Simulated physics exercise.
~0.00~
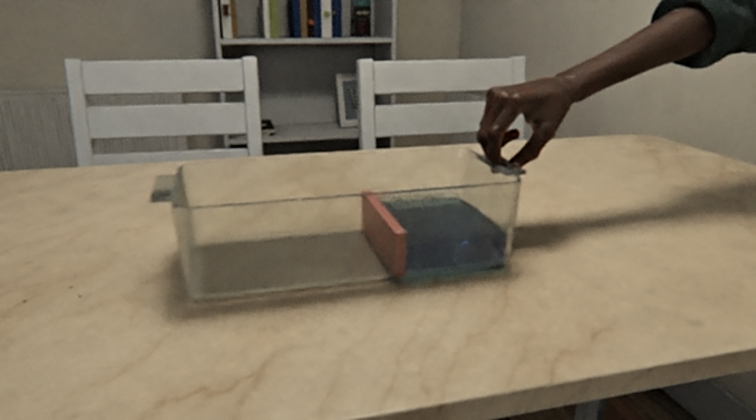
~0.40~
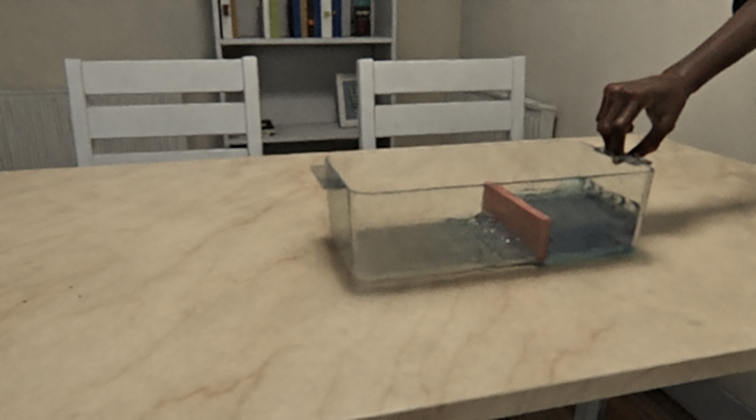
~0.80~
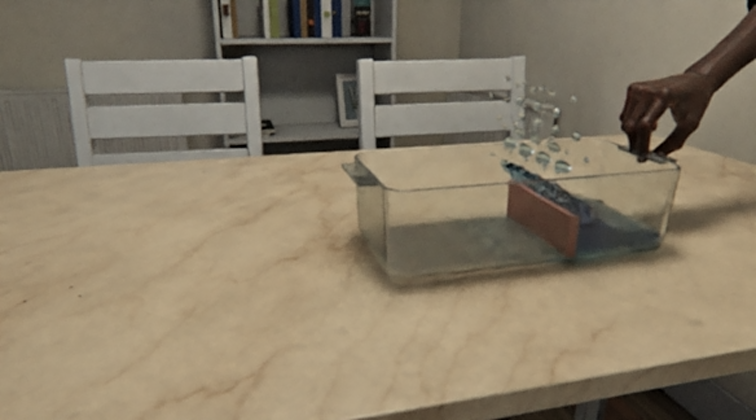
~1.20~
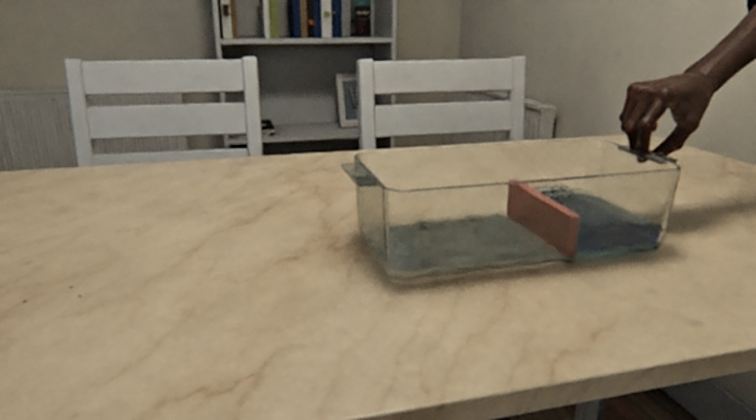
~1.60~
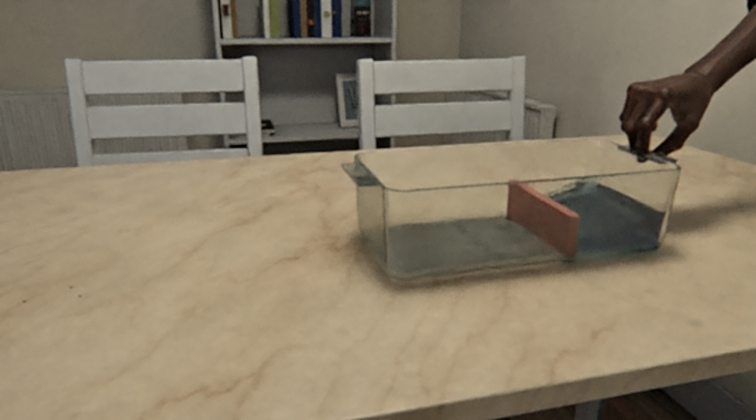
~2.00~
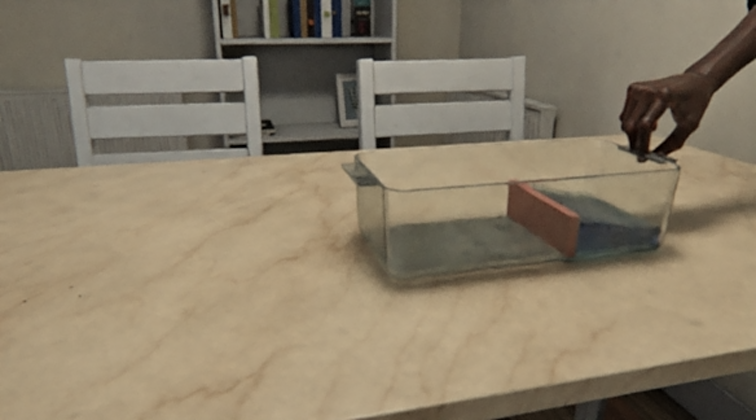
On a marble-patterned table, a hand pulls a clear divided box right, water splashing over the low wall and settling on both sides.
